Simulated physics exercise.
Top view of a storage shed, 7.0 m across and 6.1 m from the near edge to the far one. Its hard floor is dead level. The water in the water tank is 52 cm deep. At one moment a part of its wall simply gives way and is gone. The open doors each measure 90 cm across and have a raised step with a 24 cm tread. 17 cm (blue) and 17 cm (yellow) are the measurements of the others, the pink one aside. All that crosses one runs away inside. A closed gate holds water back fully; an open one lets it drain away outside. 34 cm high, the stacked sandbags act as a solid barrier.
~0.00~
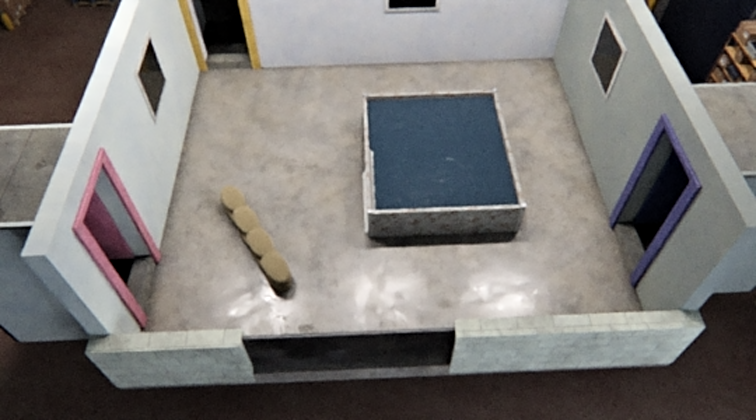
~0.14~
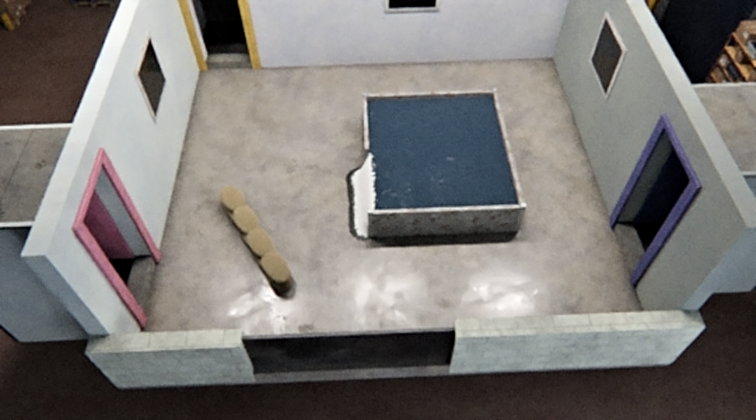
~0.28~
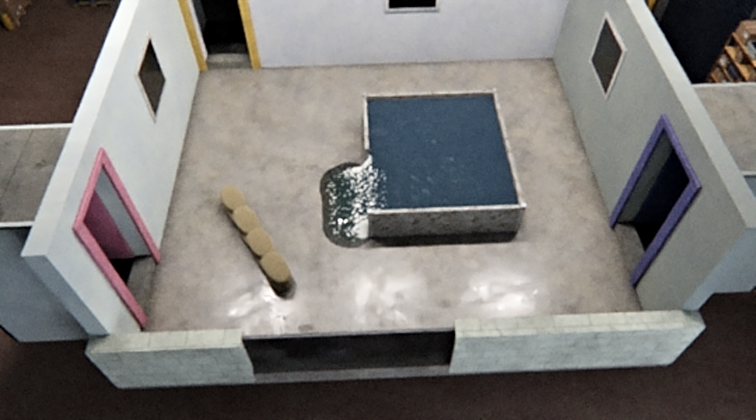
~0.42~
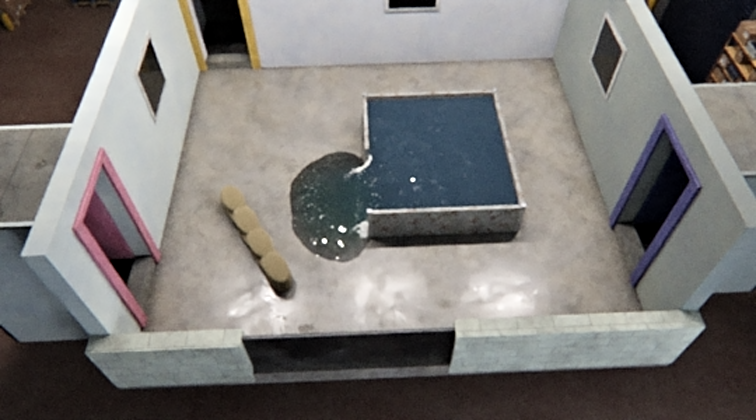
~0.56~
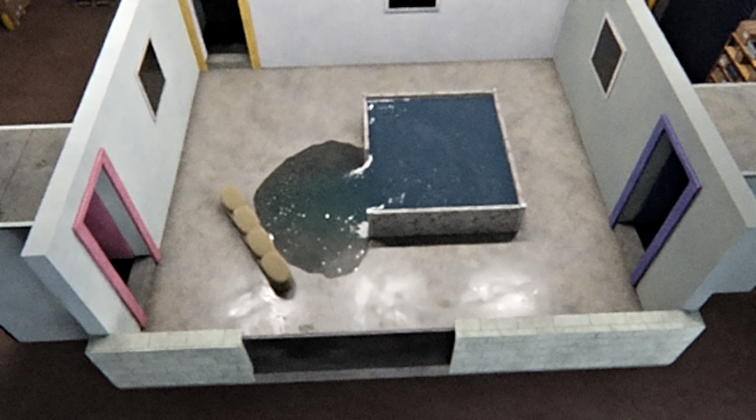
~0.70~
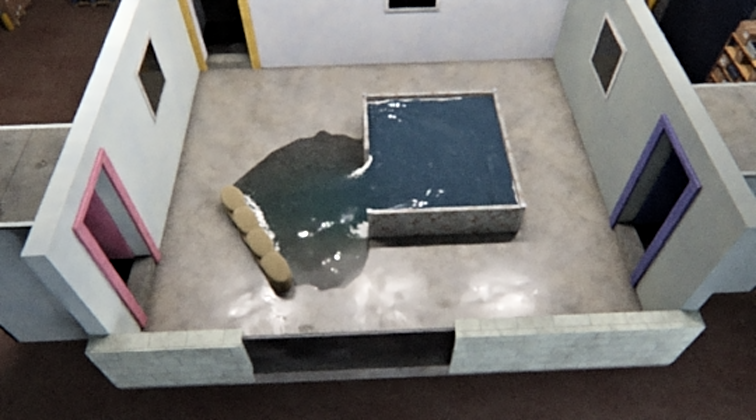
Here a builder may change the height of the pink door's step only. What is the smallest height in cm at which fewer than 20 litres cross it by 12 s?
About 5.5 cm.
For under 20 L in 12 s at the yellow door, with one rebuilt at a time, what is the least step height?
I'd raise yellow to close to 23 cm.
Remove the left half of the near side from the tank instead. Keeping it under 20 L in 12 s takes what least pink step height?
I'd say close to 16 cm.
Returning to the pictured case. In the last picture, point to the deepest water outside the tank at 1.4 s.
Around pixel (280, 235).
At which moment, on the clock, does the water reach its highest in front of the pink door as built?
I'd guess close to 9.0 seconds.
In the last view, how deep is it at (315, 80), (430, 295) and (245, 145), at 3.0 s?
Approx. 0 / 0 / 8 cm.
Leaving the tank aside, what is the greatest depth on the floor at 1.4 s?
36 cm.
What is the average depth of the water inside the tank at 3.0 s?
The mean depth is about 28 cm.
After 1.4 s water covers 15 % of the floor, deepest (36 cm) near (280, 235); it has not reached the pink door.
After 3.0 s water covers 40 % of the floor, deepest (30 cm) near (209, 74); it has not reached the pink door.
After 12.0 s water covers 95 % of the floor, deepest (12 cm) near (613, 252); 8 cm at the pink door, 0 litres in over its 23 cm step.
At the pink door as built, the water arrived by 3.1 s and peaked near 8 cm at 9.2 s.
Run again over the same 12 s with other heights there, 35 litres in over 4.5 cm, 11 litres over 6 cm. The limit of 20 litres is kept from about 5.5 cm up.
